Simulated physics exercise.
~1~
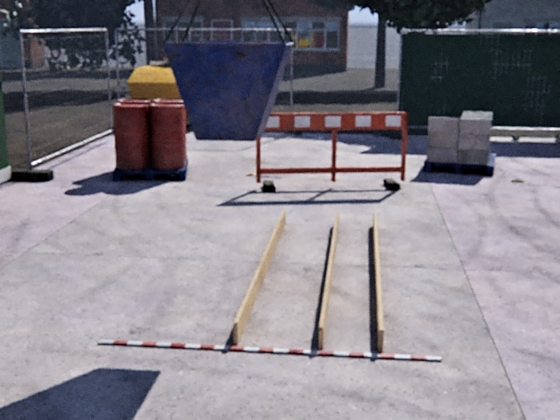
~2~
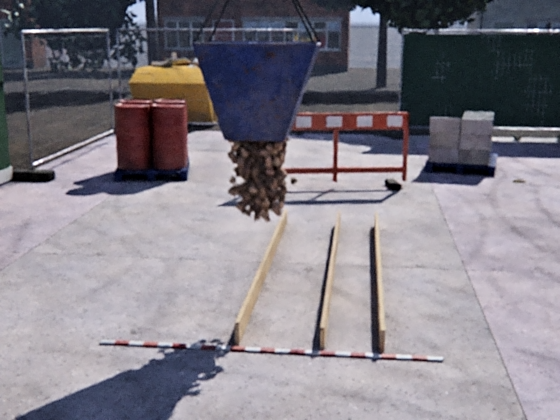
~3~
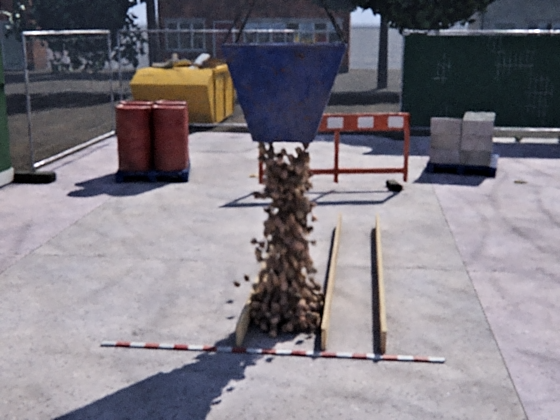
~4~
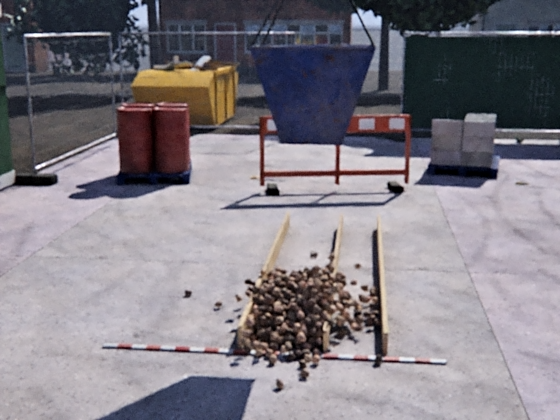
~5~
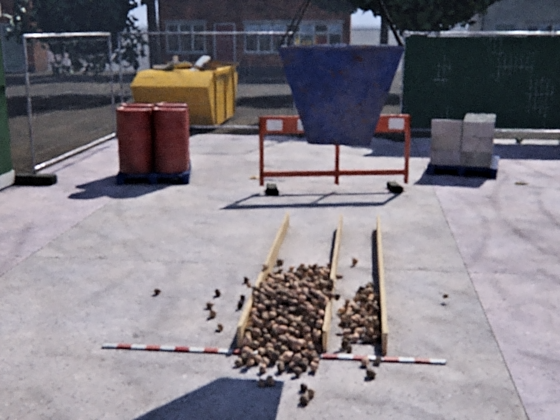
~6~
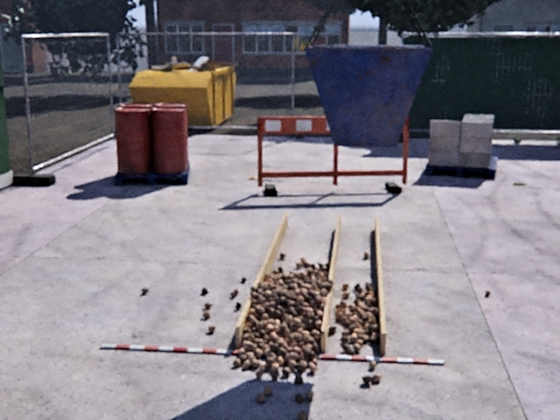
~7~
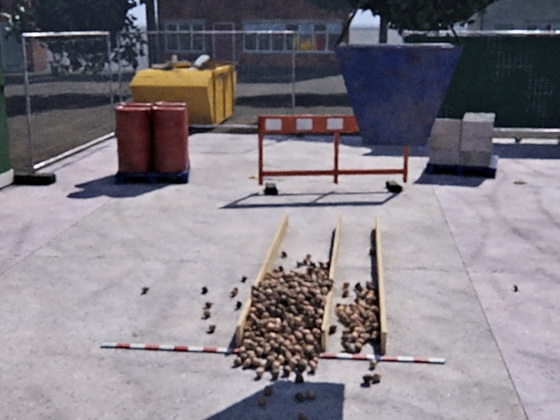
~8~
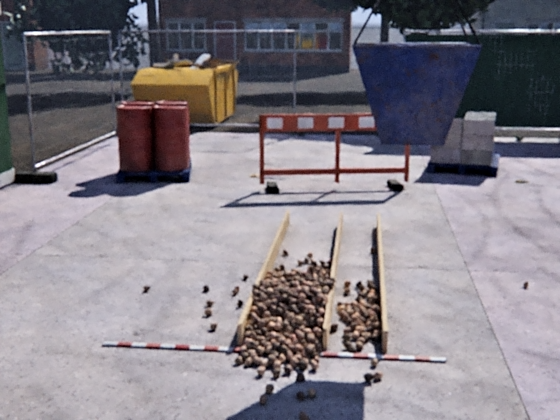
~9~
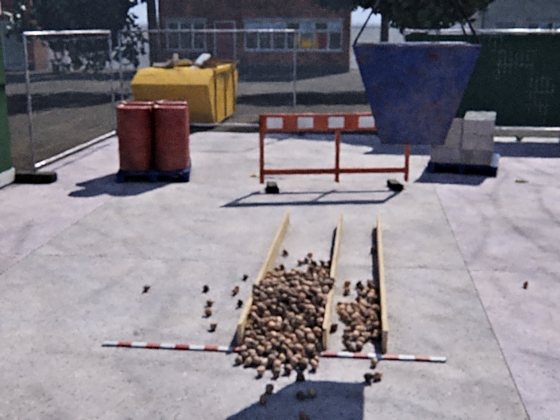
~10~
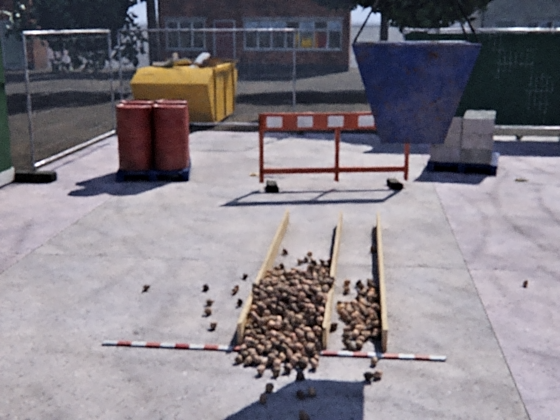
In this clip, a blue skip hanging over a paved yard moves right and drops brown cobbles from its bottom among three wooden planks. Most settle in the left bay, fewer in the right, with some scattered outside, and the skip stops farther right.
